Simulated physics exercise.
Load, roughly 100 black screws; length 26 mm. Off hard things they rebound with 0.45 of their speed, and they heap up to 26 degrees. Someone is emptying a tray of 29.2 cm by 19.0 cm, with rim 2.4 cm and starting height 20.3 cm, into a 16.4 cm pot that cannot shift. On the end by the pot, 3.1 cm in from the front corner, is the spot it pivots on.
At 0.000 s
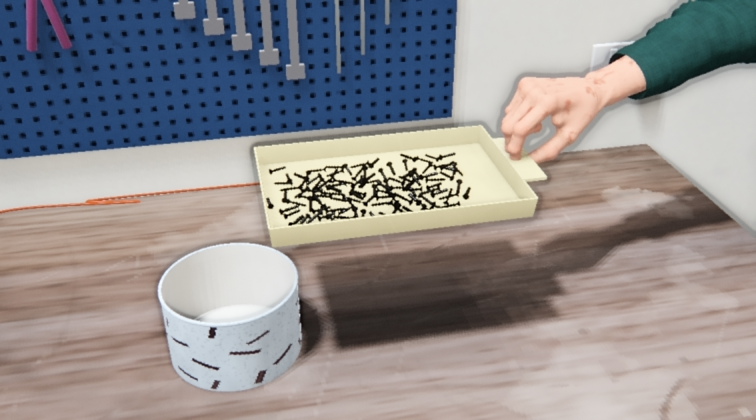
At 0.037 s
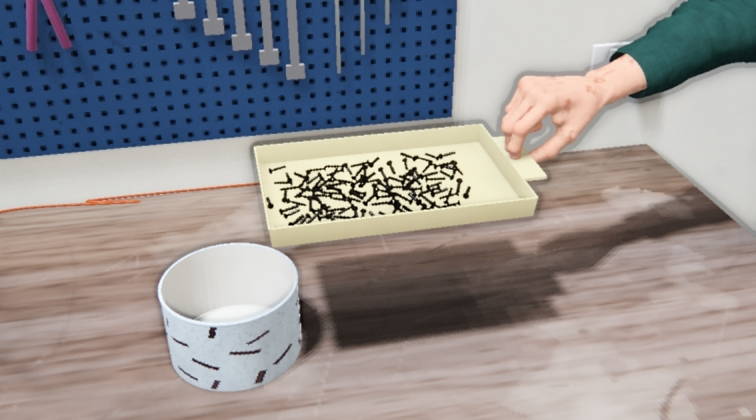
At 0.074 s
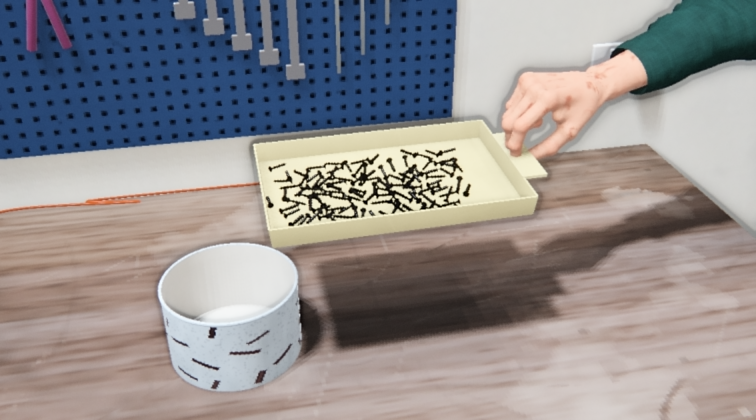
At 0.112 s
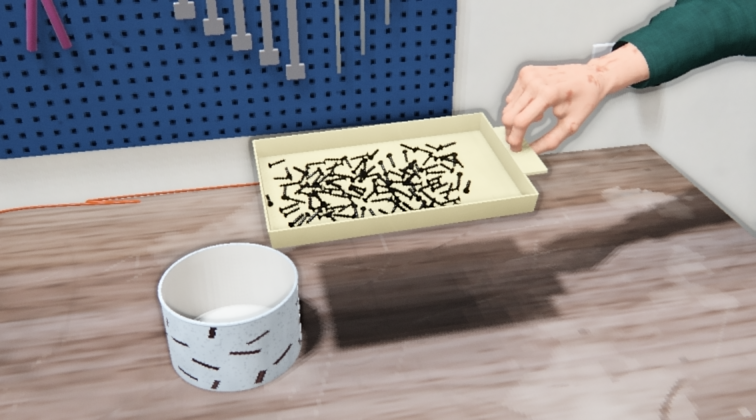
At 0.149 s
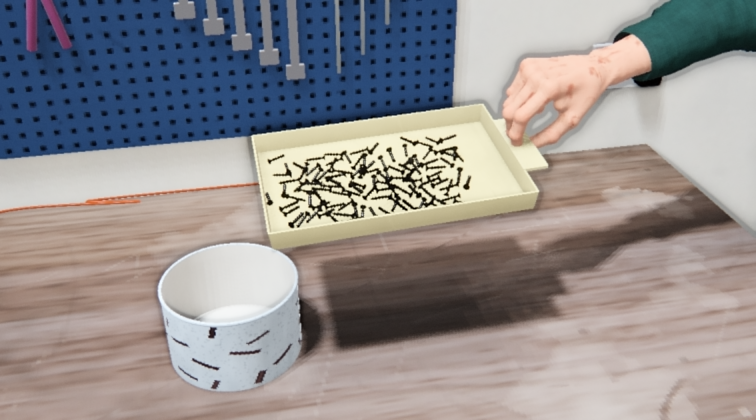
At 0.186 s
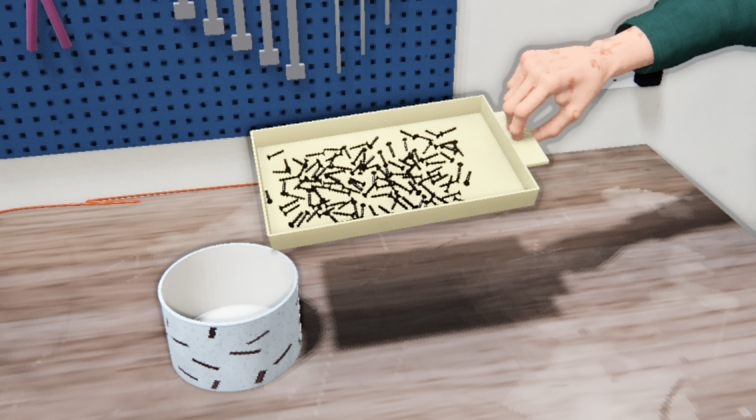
A hand holding a cream tray of small black screws above a wooden worktop, gradually tilting it slightly beside a speckled pot.
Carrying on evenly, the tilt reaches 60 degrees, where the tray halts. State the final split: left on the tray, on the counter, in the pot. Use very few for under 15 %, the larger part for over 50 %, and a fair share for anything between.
Left on the tray: The larger part, counter: Very few, pot: Very few.
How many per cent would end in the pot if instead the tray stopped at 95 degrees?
I'd say close to 0 percent.
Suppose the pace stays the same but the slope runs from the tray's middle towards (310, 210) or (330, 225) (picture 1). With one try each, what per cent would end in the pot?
First try: Around 15 percent; second try: Around 0 percent.
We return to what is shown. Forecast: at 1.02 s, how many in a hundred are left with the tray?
Value: About 95%.
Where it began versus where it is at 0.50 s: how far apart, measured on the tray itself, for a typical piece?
Displacement on the tray: About 3 cm.
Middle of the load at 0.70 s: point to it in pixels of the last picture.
Look about (344, 203) in the last view.
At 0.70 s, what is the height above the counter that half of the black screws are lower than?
About 24 centimetres.
After 0.50 s, tilt 35 degrees; the tray holds 100 %, the pot 0 %.
Then, at 0.70 s, tilt 51 degrees; the tray holds 100 %, the pot 0 %.
After 1.02 s, tilt 60 degrees; the tray holds 95 %, the pot 0 %.
In the end, at 1.8 s, tray 95 %, counter 5 %, pot 0 %.
